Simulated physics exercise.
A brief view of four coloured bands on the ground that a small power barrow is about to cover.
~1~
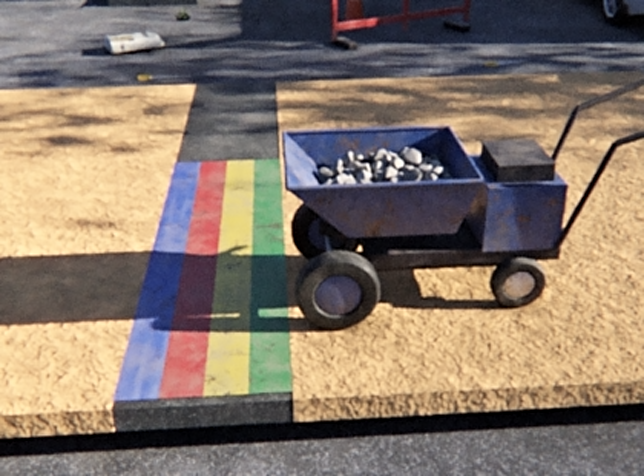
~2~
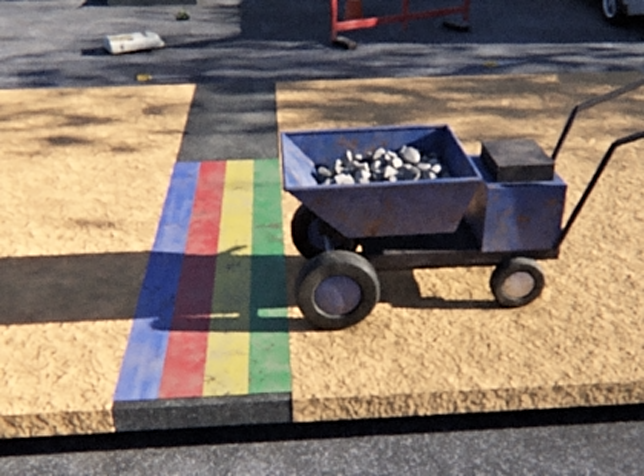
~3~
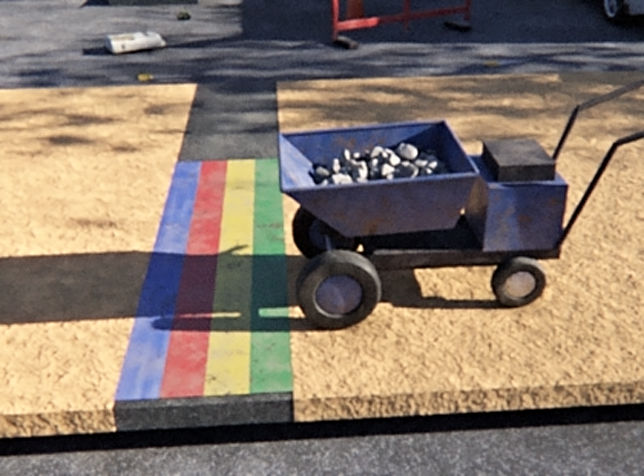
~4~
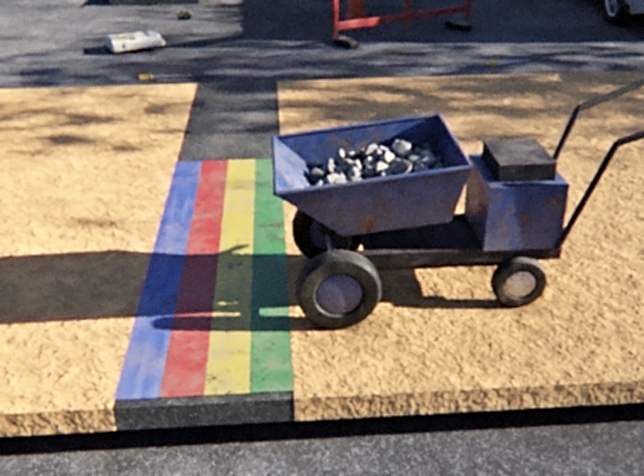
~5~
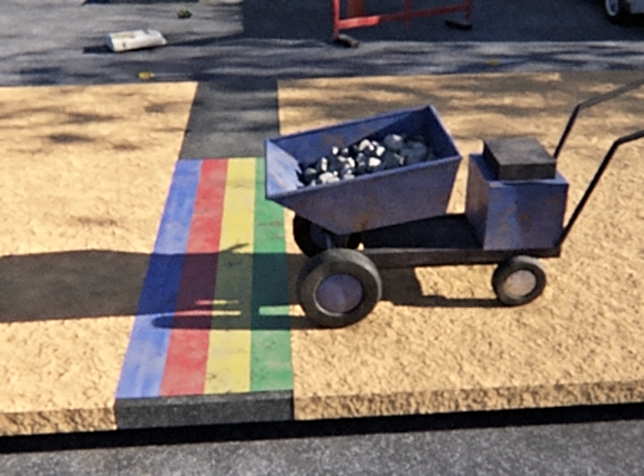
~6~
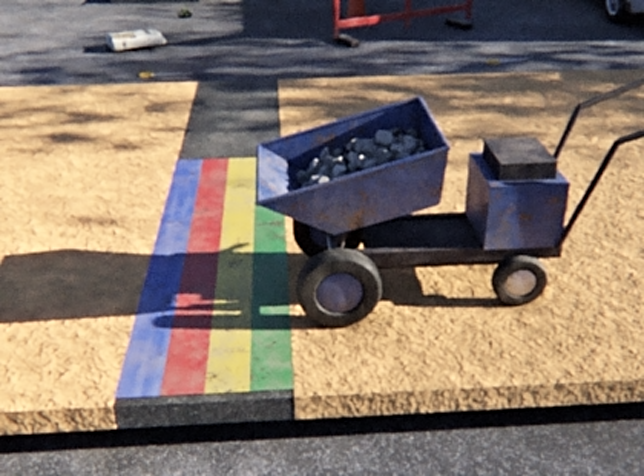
A small barrow's blue skip, loaded with broken stones, starts level beside blue, red, yellow and green bands on the ground. The skip tilts slowly toward the left, its right end rising and its left lip lowering over the green band, until it is clearly tipped while the wheels stay in place.
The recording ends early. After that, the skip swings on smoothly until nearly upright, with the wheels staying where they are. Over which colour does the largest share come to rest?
The largest share rests over red.
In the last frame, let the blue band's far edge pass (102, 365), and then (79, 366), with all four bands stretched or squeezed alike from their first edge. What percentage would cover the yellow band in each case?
I'd put it at some 10 % for the first and some 20 % for the second.
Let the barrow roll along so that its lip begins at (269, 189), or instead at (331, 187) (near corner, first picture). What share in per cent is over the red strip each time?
In turn 30 and 30 in a hundred.
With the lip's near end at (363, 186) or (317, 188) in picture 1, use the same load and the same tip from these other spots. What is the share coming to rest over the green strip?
About 30 % and about 0 %.
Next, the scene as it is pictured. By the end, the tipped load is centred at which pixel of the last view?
(175, 292).
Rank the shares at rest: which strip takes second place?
That would be the blue one, in second.
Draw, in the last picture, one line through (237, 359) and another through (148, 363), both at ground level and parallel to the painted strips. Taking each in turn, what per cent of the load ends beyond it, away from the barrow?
The first comes to 90 %, the second to 30 %.
Soon after the last picture, skip tipped steeply; all in the skip.
A little later, skip tipped steeply; most in the skip; a small part over the red strip; a stray few over the blue strip.
Later still, skip tipped right over; about a quarter in the skip; a stray few over the yellow strip; about a third over the red strip; about a quarter over the blue strip; about a quarter off the paint.
At rest, skip tipped right over; a small part in the skip; none over the green strip; a stray few over the yellow strip; about a third over the red strip; about a quarter over the blue strip; about a quarter off the paint.
